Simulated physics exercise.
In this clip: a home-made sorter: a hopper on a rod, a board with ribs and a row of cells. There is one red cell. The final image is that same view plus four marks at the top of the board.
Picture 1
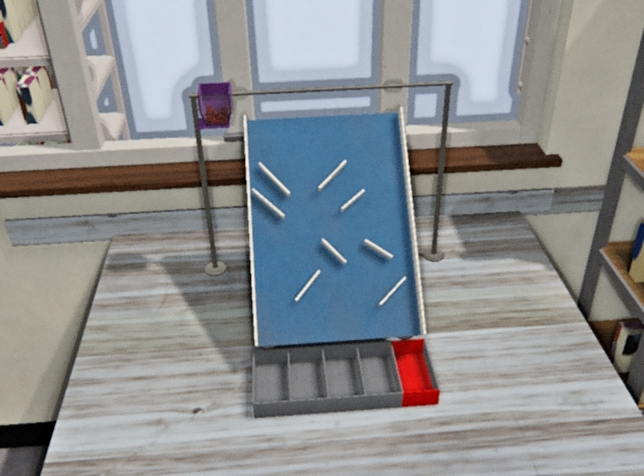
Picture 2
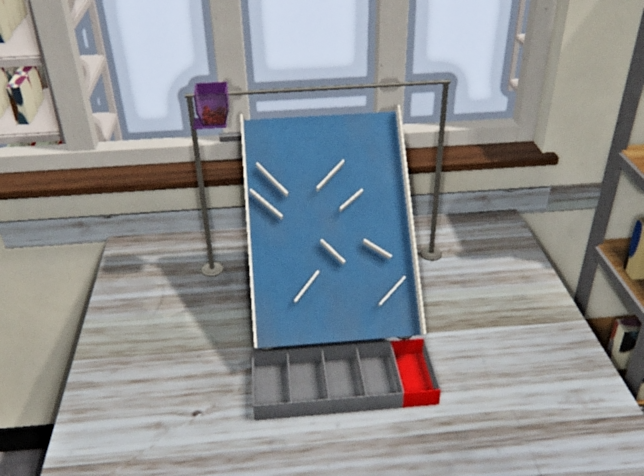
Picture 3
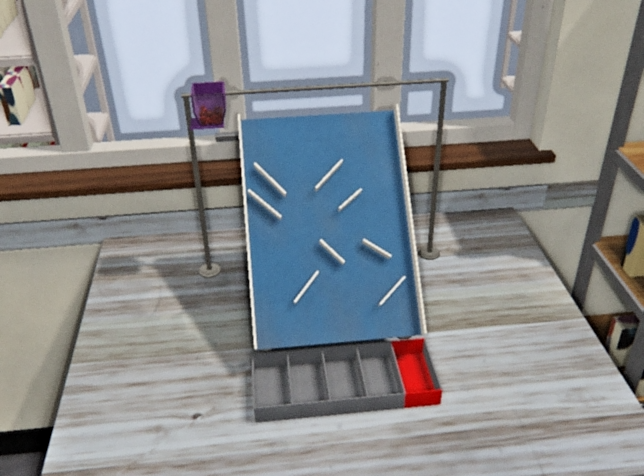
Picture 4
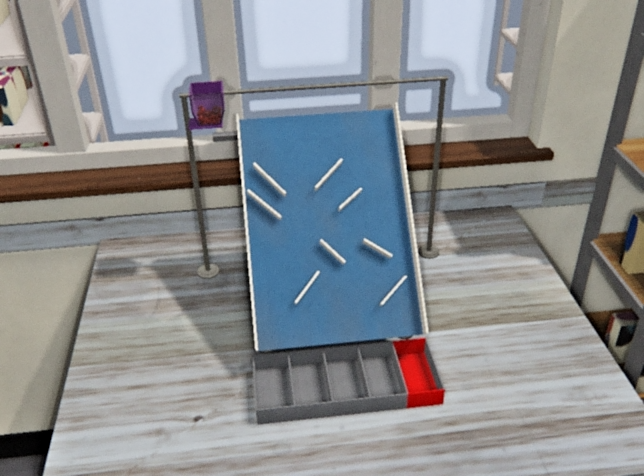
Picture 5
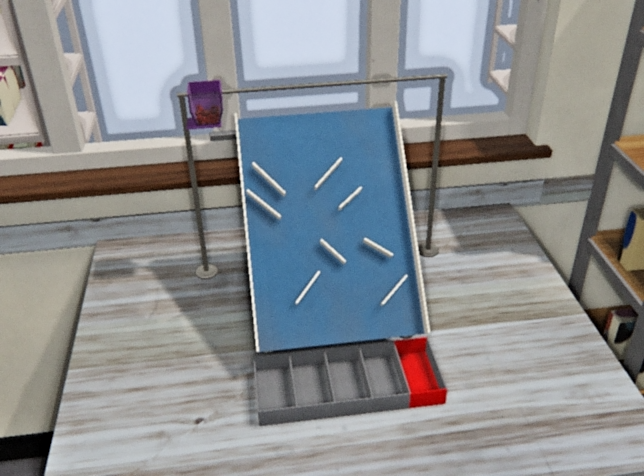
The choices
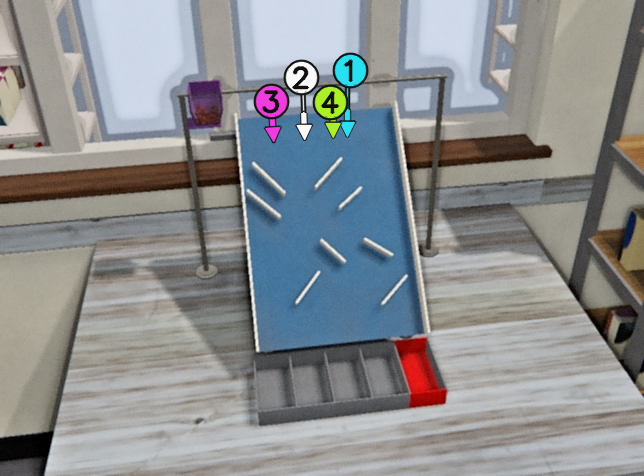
View shifting slightly around a motionless tabletop sorter, its purple hopper above a ribbed blue board, grey cells and one red cell.
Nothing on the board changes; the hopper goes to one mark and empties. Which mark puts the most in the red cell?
The answer is mark 1.
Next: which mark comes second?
That is mark 4.
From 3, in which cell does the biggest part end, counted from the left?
The first.
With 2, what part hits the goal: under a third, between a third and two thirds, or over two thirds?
Mark 2 gives under a third.
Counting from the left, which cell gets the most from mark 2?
It is the first one.
On the marked copy, mark 1 meets the board at (347, 130); mark 2 meets the board at (304, 134); mark 3 meets the board at (273, 136); mark 4 meets the board at (333, 132).
Choosing 1, about a third in the red cell, about two thirds in other cells, a stray few held on the board.
Choosing 2, none in the red cell, all in other cells.
Choosing 3, none in the red cell, nearly all in other cells.
Choosing 4, a small part in the red cell, most in other cells.
